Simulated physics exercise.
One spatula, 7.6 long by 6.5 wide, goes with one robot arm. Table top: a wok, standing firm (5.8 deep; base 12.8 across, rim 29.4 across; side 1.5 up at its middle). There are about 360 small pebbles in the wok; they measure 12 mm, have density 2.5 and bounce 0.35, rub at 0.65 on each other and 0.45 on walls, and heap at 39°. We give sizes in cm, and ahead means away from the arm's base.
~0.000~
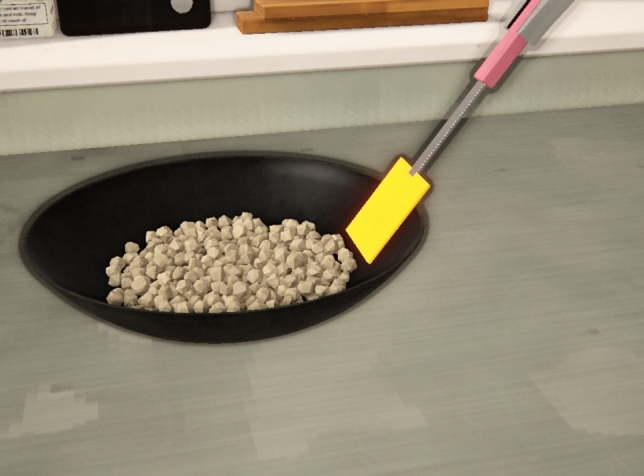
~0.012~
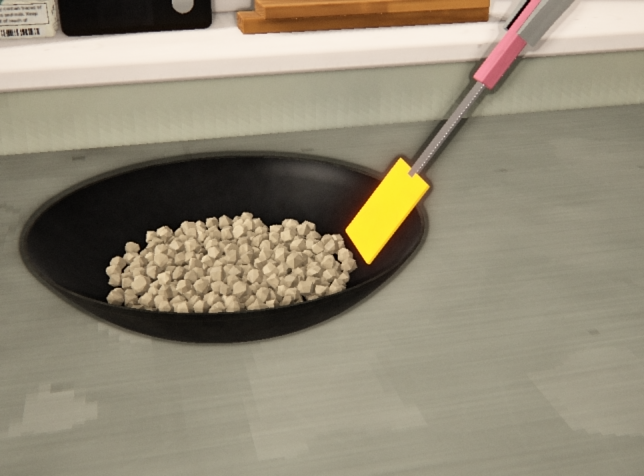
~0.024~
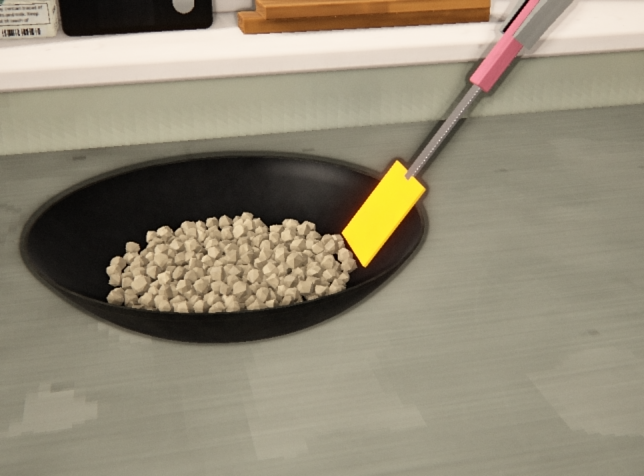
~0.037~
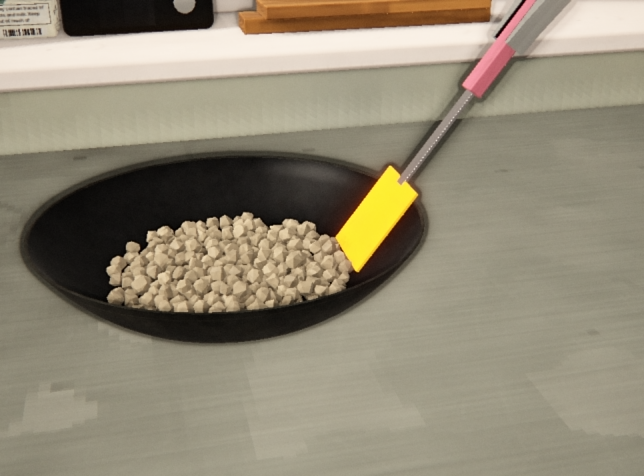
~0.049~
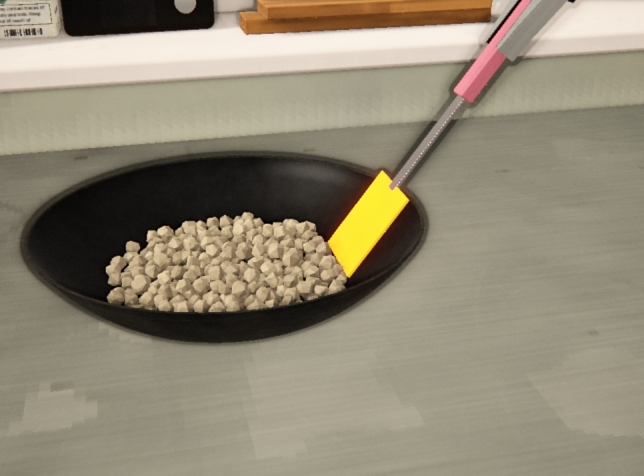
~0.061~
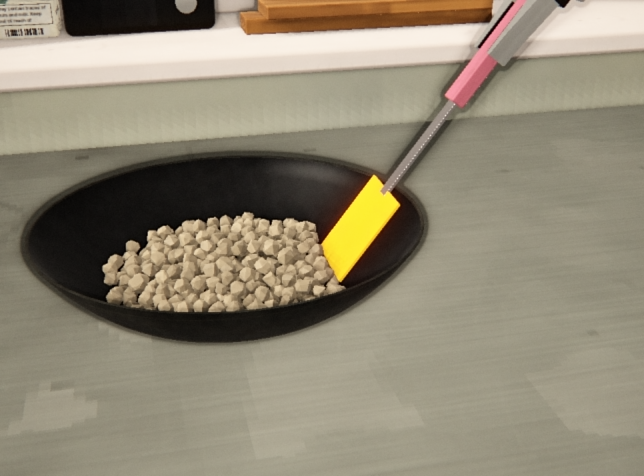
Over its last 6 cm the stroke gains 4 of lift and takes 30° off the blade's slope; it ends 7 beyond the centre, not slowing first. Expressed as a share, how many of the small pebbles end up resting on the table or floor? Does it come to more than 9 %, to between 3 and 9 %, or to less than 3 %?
It comes to less than 3 %.
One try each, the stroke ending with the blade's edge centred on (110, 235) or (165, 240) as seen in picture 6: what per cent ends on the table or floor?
Respectively some 5 and 0 percent end on the table or floor.
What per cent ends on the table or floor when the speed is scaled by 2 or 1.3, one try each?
Estimates, in order: 5 % and 0 %.
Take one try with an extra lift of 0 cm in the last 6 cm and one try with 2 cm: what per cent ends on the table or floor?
First try around 0 percent, second try around 0 percent.
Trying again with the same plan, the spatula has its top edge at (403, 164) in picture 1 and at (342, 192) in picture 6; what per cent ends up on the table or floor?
Some 5 percent ends up on the table or floor.
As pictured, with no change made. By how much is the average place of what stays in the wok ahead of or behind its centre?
The kept load is shifted forward by about 4.5 cm.
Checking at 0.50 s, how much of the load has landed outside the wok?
Close to 0 per cent of the load.
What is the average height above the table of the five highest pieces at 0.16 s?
I'd say close to 4 cm on average.
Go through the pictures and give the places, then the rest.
The spatula top edge at (415, 171), sloping 52°; upper third of the load around (234, 261), from x 115 to 350, top at y 220; 364 in the wok, in the first picture.
The spatula top edge at (415, 172), sloping 52°; upper third of the load around (234, 261), from x 115 to 350, top at y 220, in the second picture.
The spatula top edge at (411, 174), sloping 52°; upper third of the load around (234, 261), from x 115 to 350, top at y 220, in the third picture.
The spatula top edge at (404, 180), sloping 52°; upper third of the load around (234, 261), from x 115 to 345, top at y 220, in the fourth picture.
The spatula top edge at (395, 185), sloping 52°; upper third of the load around (233, 258), from x 115 to 340, top at y 220, in the fifth picture.
The spatula top edge at (387, 189), sloping 52°; upper third of the load around (229, 257), from x 110 to 335, top at y 220; 364 in the wok, in the sixth picture.
After 0.16 s, sloping 52°, highest piece 5 above the table; 364 in the wok.
After 0.26 s, sloping 42°, highest piece 7 above the table; 364 in the wok.
After 0.50 s, sloping 22°, highest piece 6 above the table; 363 in the wok, 1 on the table or floor.
After 1.55 s, sloping 22°, highest piece 6 above the table; 363 in the wok, 1 on the table or floor.
In the end, 363 in the wok, 1 on the table or floor. That is 0 % on the table or floor.
